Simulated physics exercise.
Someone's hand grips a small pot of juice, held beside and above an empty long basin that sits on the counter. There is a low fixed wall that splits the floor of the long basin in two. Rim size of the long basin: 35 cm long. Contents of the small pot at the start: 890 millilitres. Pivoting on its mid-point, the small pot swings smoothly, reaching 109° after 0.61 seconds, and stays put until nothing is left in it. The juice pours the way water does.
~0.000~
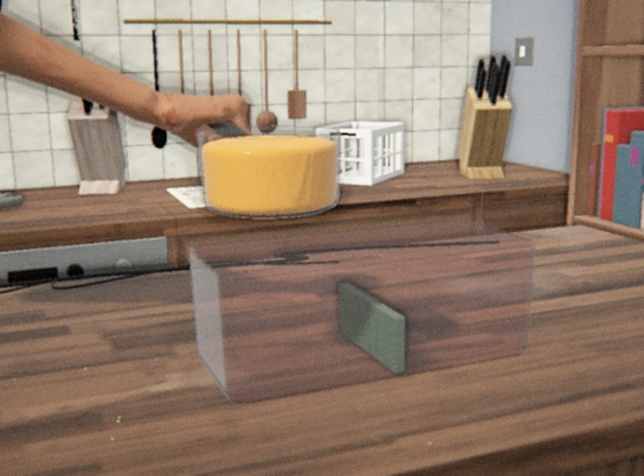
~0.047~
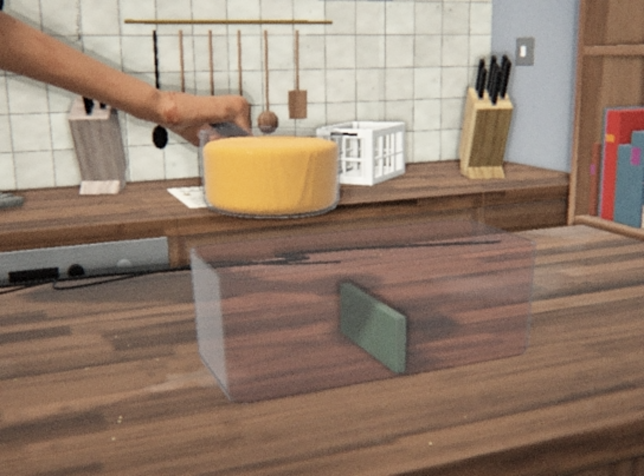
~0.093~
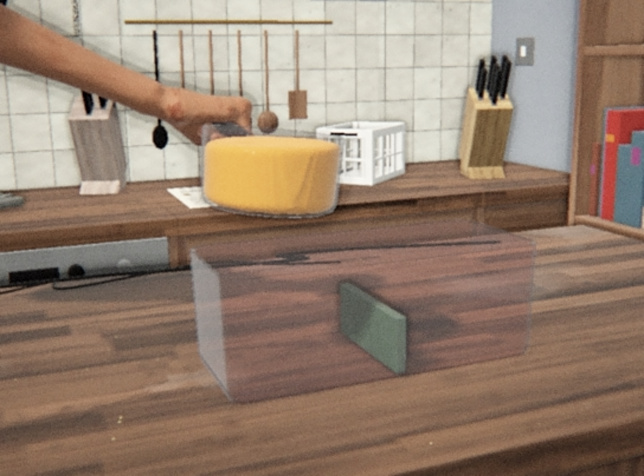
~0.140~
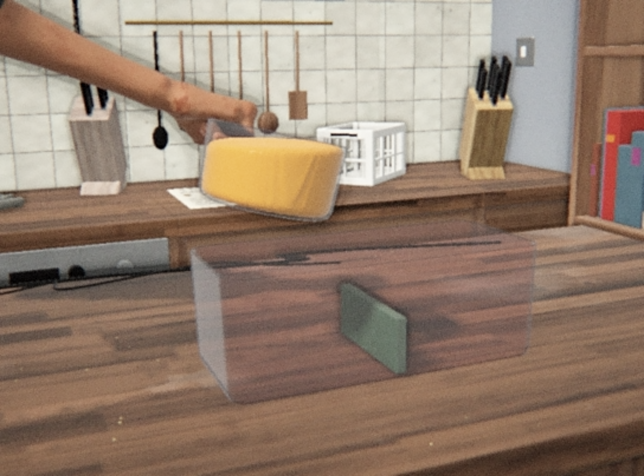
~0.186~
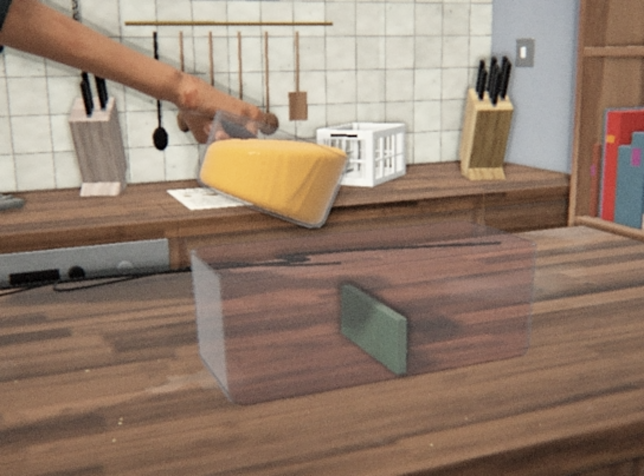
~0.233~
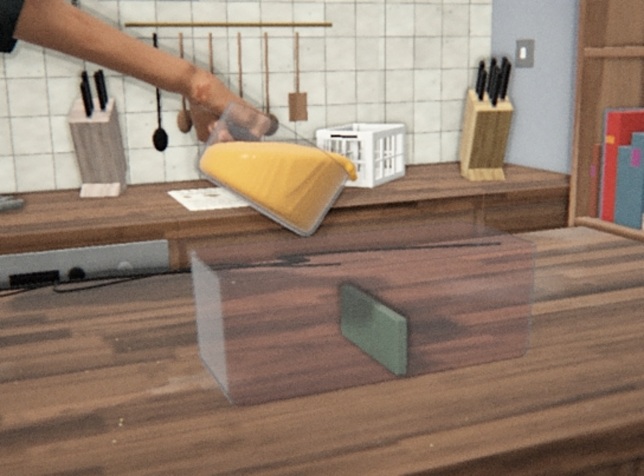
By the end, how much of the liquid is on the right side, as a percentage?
Around 45 percent.
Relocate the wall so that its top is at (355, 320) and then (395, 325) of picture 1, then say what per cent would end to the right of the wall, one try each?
I'd say 65 percent on the first go, 30 percent on the next.
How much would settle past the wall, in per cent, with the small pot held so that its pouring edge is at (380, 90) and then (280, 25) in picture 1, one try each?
The first try gives 95 percent and the second 15 percent.
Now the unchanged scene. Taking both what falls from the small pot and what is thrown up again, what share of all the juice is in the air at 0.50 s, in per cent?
Near 22 in a hundred.
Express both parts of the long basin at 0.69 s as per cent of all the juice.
Near 48 on the left, 46 on the right.
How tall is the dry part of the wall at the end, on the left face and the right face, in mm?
It's around 42 mm on the left side and around 44 mm on the right side.
Then, 0.50 s in, the tilt is 100° and 23 per cent is still to pour, 19 is left of the wall and 35 right of it.
Then, 0.69 s in, the tilt is 109° and 4 per cent is still to pour, 47 is left of the wall and 46 right of it.
Then, 0.89 s in, the tilt is 109° and 0 per cent is still to pour, 52 is left of the wall and 45 right of it.
Then, 1.11 s in, the tilt is 109° and 0 per cent is still to pour, 53 is left of the wall and 45 right of it.
Finally, 53 per cent lies left of the wall, 45 right of it and 1 outside.
